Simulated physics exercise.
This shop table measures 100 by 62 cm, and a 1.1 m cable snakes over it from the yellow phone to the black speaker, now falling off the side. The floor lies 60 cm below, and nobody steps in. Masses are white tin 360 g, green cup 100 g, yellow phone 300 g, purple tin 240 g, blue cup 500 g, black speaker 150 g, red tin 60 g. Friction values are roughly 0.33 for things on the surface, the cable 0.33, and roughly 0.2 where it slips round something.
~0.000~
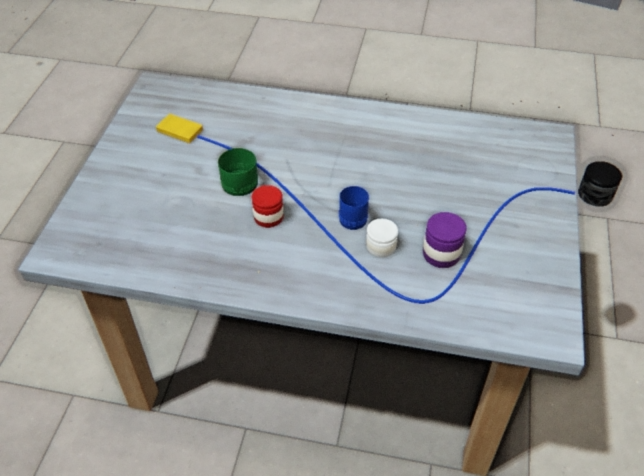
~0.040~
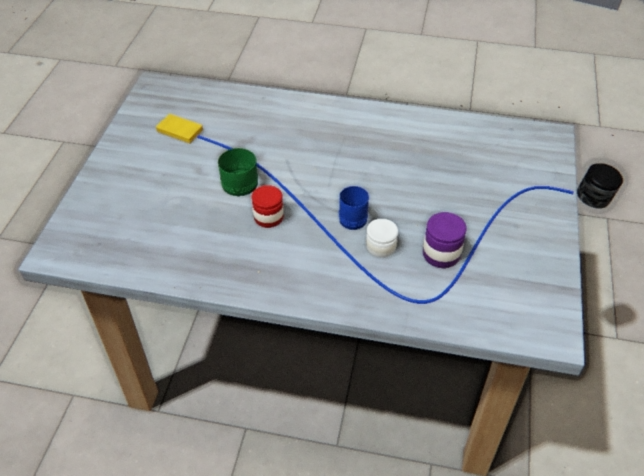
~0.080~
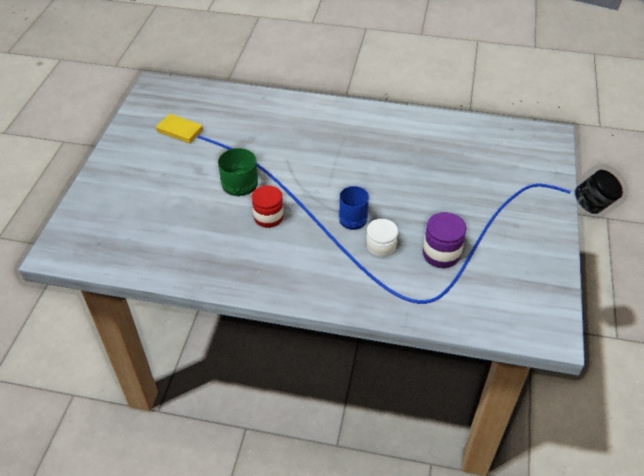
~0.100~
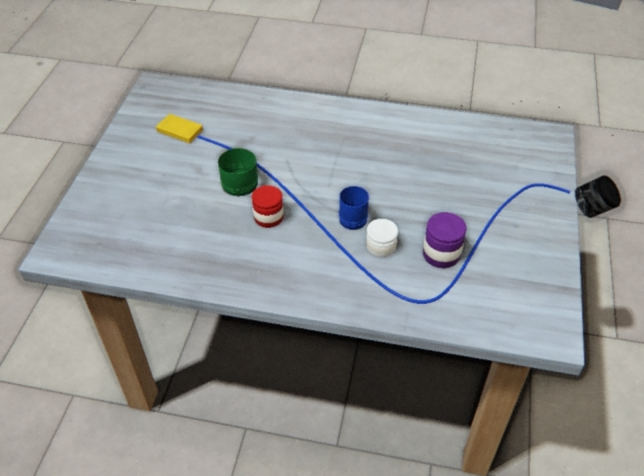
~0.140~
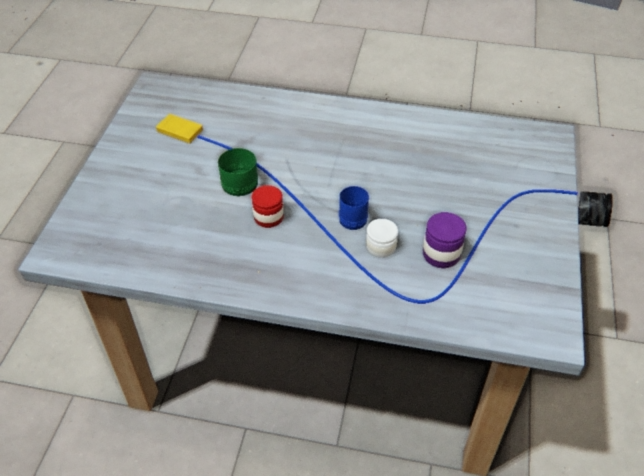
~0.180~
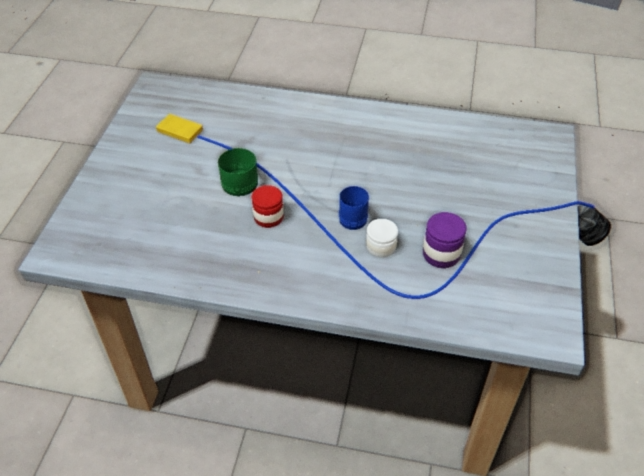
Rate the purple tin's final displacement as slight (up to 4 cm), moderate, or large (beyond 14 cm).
Slight.
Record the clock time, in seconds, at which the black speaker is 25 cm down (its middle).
At 0.30 s.
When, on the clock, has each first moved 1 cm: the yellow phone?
For the yellow phone, around 0.34 seconds.
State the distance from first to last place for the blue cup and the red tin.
Blue cup: 0 cm; red tin: 0 cm.
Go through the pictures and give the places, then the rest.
Purple tin (447, 225); cable runs through (527, 191) (470, 257) (383, 286) (309, 213), in the first frame.
Black speaker (604, 174); cable runs through (526, 190) (383, 286), in the second frame.
Black speaker (599, 192); cable runs through (525, 189) (383, 286), in the third frame.
Black speaker (598, 197); cable runs through (524, 189) (383, 286), in the fourth frame.
Black speaker (595, 209); cable runs through (529, 192) (383, 286), in the fifth frame.
Purple tin (447, 225); cable runs through (557, 208) (473, 251) (383, 286) (309, 213), in the sixth frame.
After 0.4 s, the cable's tail end at (208, 146); purple tin 2 cm off its start, black speaker over the edge, yellow phone 4 cm off its start.
After 0.7 s, the cable's tail end at (211, 148); purple tin 2 cm off its start, black speaker over the edge, yellow phone 5 cm off its start.
After 0.9 s, the cable's tail end at (217, 152); purple tin 2 cm off its start at (446, 219), black speaker over the edge, yellow phone 7 cm off its start at (200, 138).
After 1.2 s, the cable's tail end at (221, 154); purple tin 2 cm off its start, black speaker over the edge, yellow phone 8 cm off its start.
After 2.4 s, the cable's tail end at (231, 159); purple tin 2 cm off its start at (446, 219), black speaker over the edge, yellow phone 10 cm off its start at (214, 145).
